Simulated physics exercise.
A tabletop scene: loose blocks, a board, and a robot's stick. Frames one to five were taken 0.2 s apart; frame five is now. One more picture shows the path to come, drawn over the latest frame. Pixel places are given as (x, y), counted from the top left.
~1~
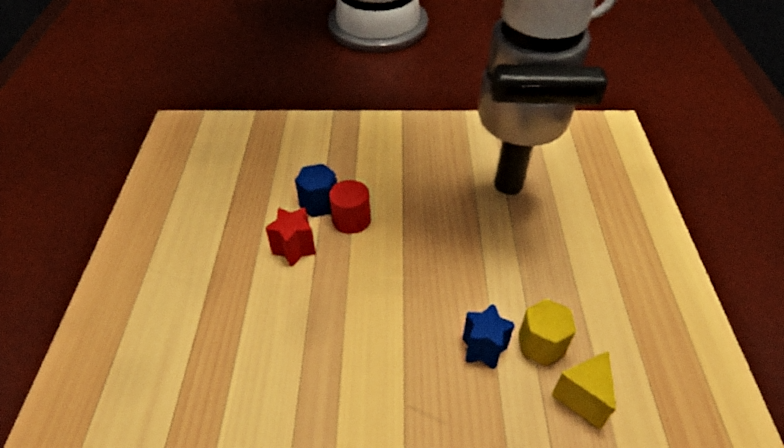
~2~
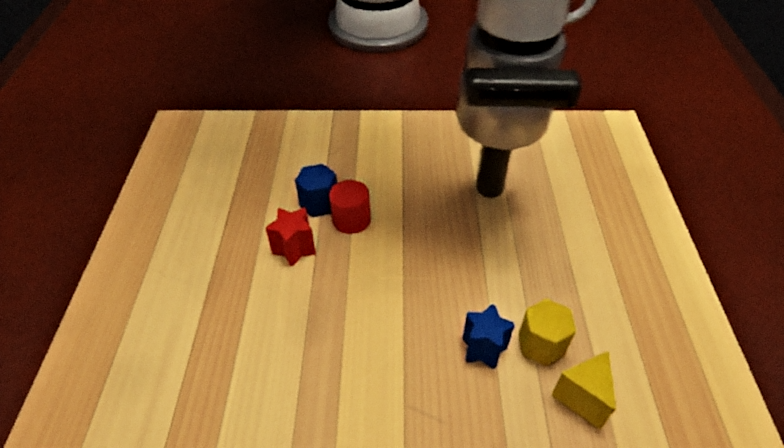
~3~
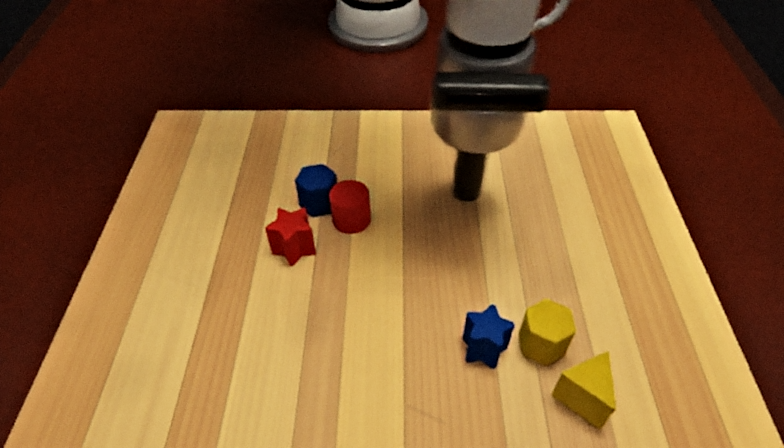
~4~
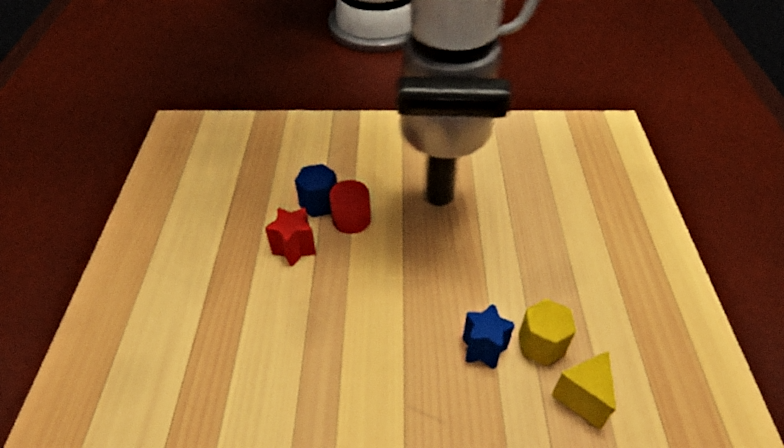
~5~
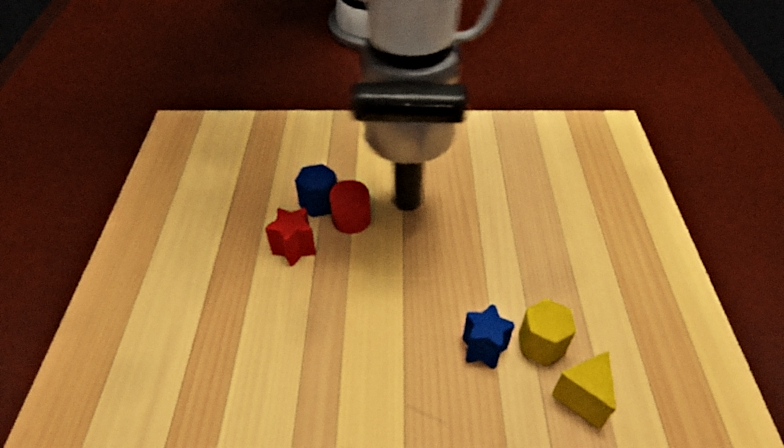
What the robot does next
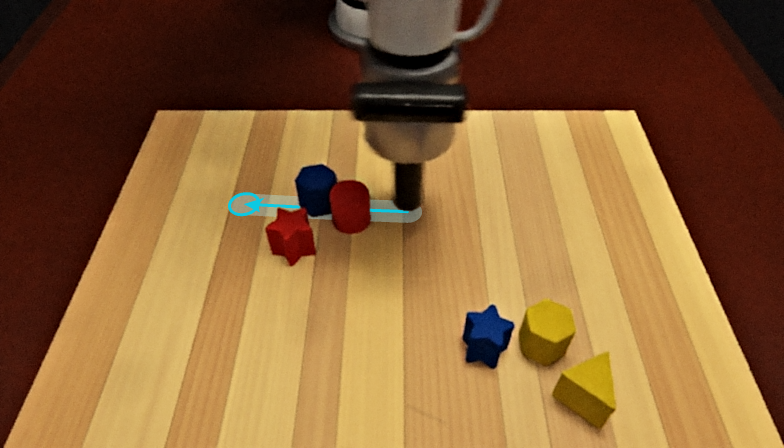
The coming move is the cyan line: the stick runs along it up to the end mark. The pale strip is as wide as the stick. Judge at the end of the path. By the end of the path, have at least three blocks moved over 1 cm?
Yes, I think so.
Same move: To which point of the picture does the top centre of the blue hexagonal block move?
Located at (234, 155).
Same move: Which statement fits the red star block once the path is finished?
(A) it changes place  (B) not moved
The correct letter is A.
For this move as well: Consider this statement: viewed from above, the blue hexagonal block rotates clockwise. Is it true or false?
That is true.
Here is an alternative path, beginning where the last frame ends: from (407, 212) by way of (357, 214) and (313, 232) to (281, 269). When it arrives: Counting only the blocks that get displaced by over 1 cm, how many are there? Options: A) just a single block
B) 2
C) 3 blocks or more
Letter C.
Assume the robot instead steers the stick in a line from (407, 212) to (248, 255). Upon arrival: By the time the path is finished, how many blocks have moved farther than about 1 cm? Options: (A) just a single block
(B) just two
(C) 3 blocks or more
C (3 blocks or more)
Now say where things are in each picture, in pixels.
In the first picture, tip of the stick at (508, 186), middles of tops, red star block at (289, 222), blue hexagonal block at (315, 176), red circular block at (349, 193).
In the second picture, stick at (490, 189), nothing pushed.
In the third picture, stick at (467, 193), nothing pushed.
In the fourth picture, stick at (439, 197), nothing pushed.
In the fifth picture, stick at (408, 202), red star block at (289, 222), blue hexagonal block at (315, 176), red circular block at (349, 193).
The line goes straight from (407, 212) to (244, 204).
On the path given first. One third of the way, stick at (351, 200); blue hexagonal block at (303, 176), turned 45° clockwise; red circular block at (321, 200).
Two thirds of the way, stick at (295, 197); red star block at (276, 236); blue hexagonal block at (266, 168), turned 80° clockwise; red circular block at (296, 206).
At the end, stick at (241, 194); red star block at (276, 236); blue hexagonal block at (234, 155), turned 125° clockwise; red circular block at (296, 206).
